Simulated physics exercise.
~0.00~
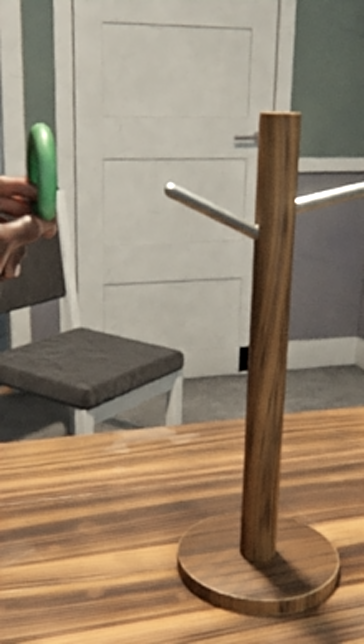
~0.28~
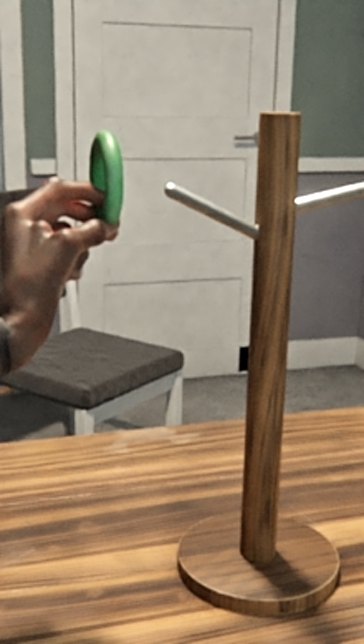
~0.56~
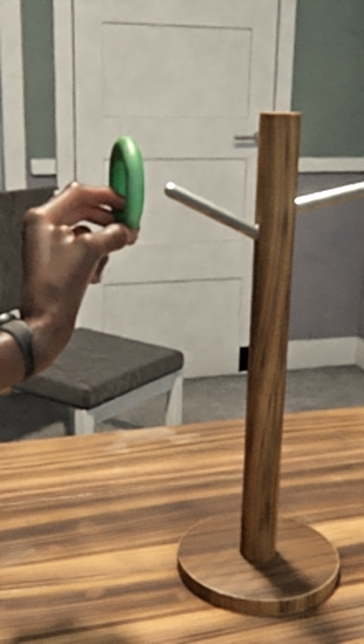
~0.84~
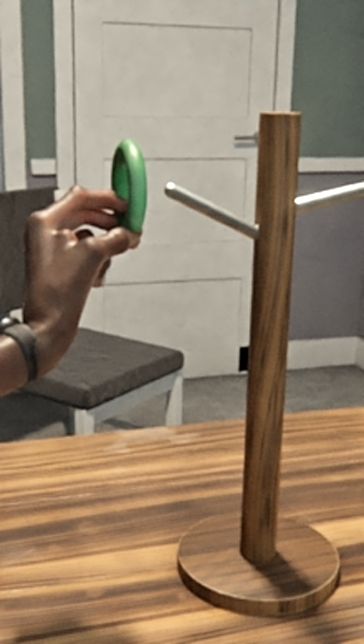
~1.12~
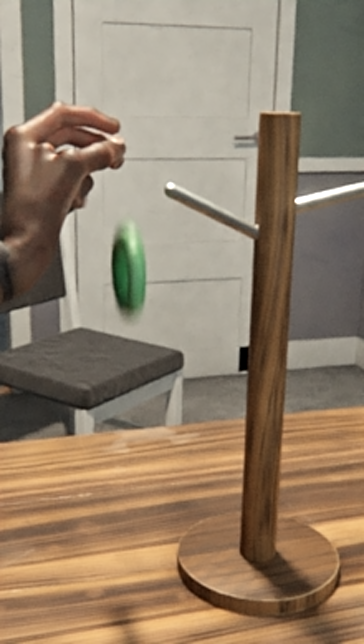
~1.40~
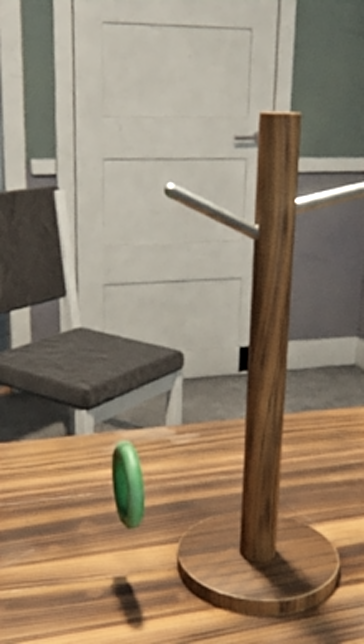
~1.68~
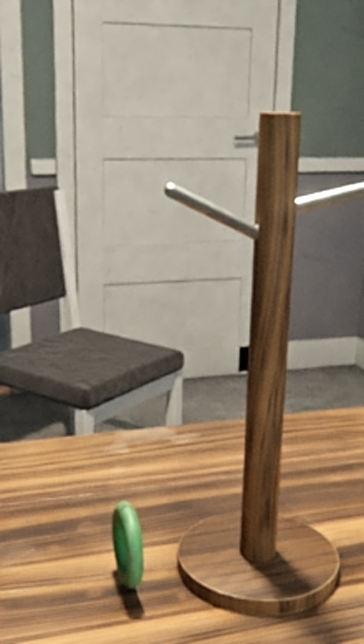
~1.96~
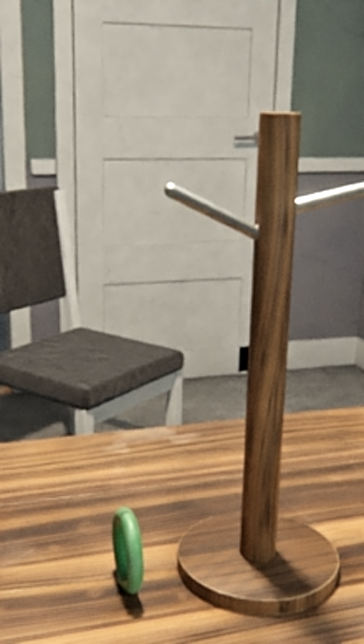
A hand moves a green ring toward a peg stand, releases it, and it drops onto the table.
